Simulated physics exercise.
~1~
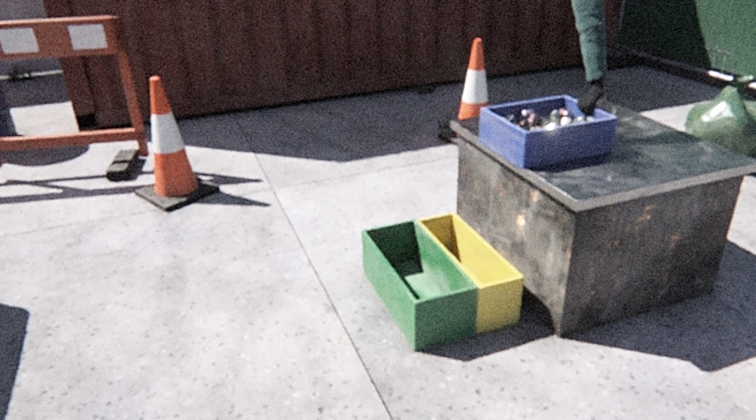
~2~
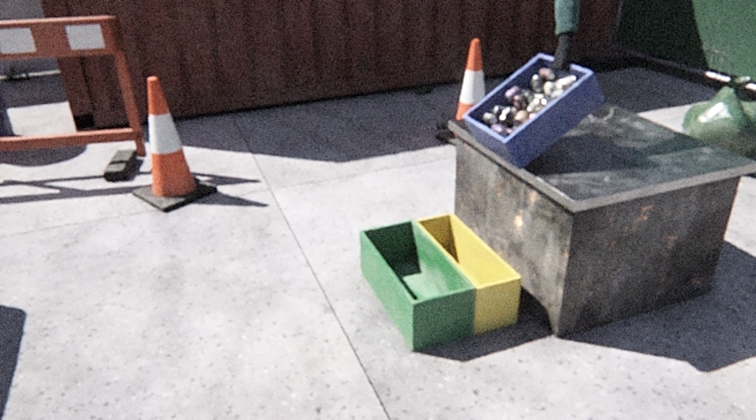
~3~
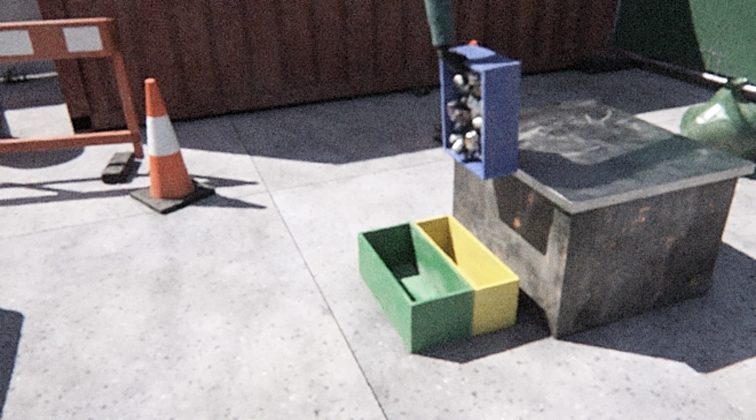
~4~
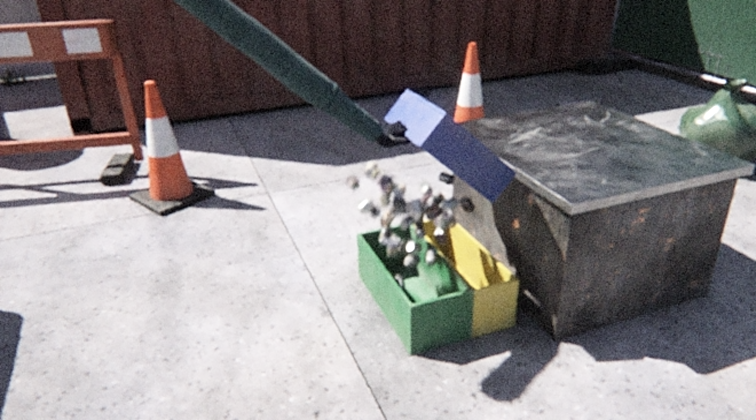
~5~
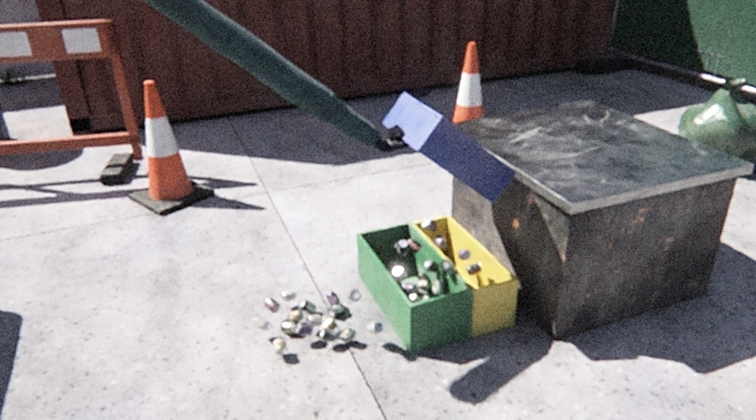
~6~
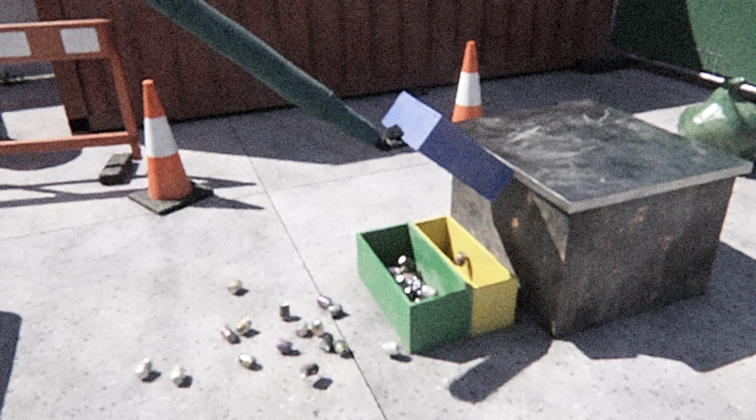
A blue crate tips mini cans into the green and yellow boxes, many scattering beyond.
